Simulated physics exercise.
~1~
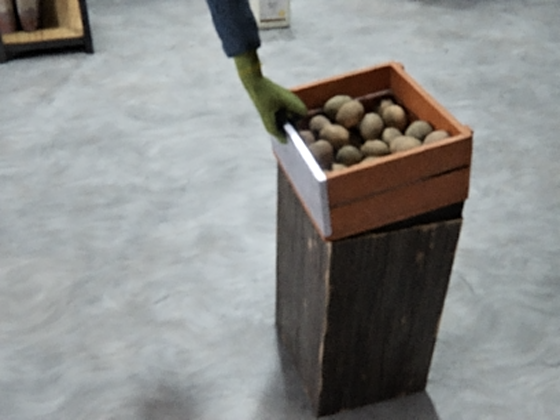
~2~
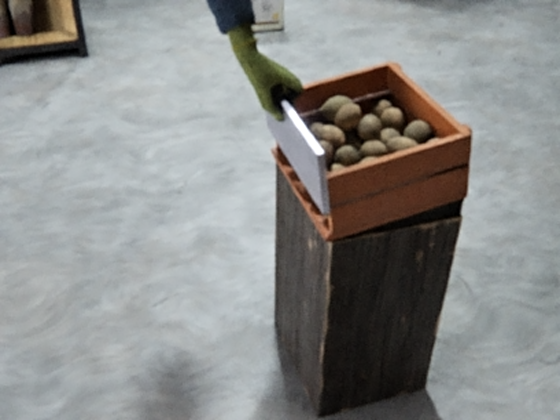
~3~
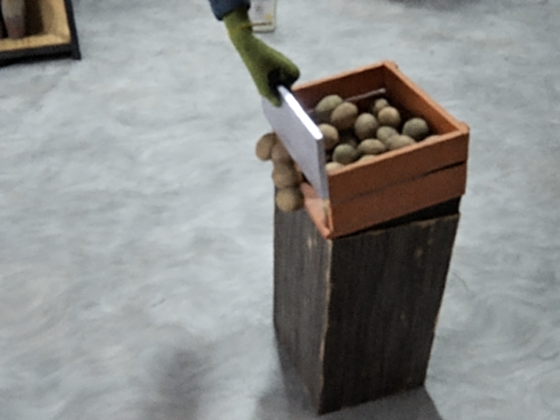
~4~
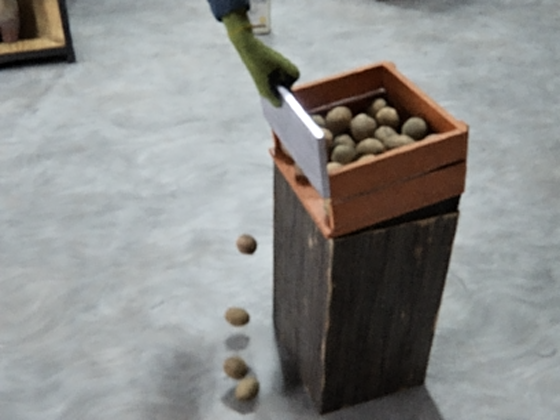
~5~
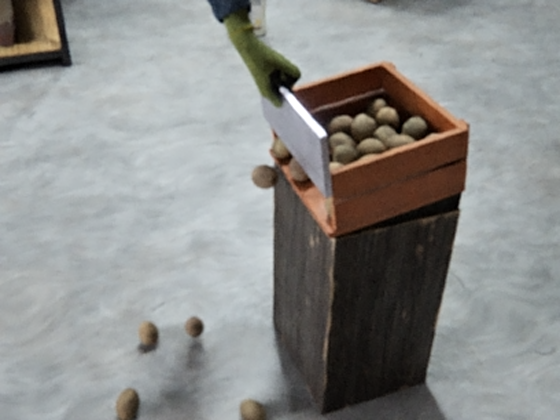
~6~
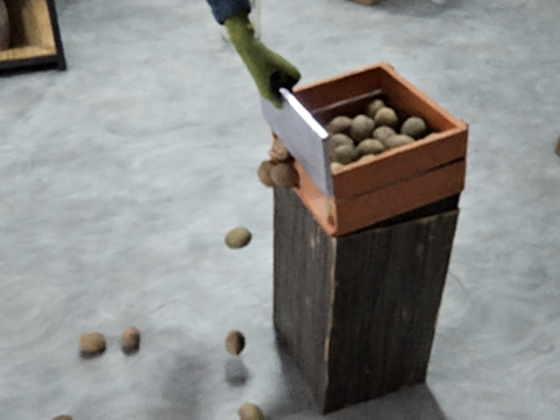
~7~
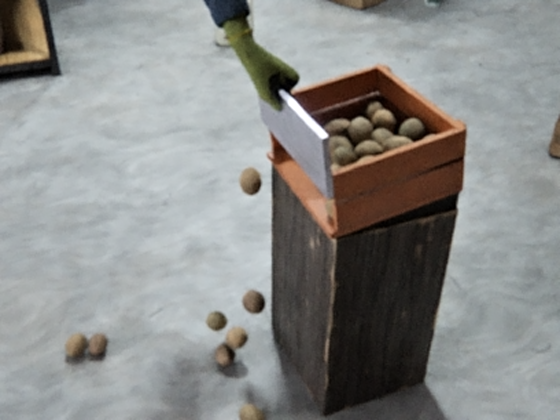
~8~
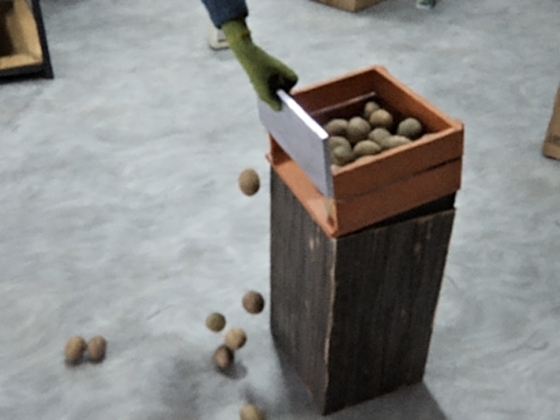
A green-gloved hand lifted a pale gate at the left end of a tilted orange crate of potatoes on a dark wooden stand, and several potatoes spilled out and dropped to the gray floor, with many still in the crate at the end.
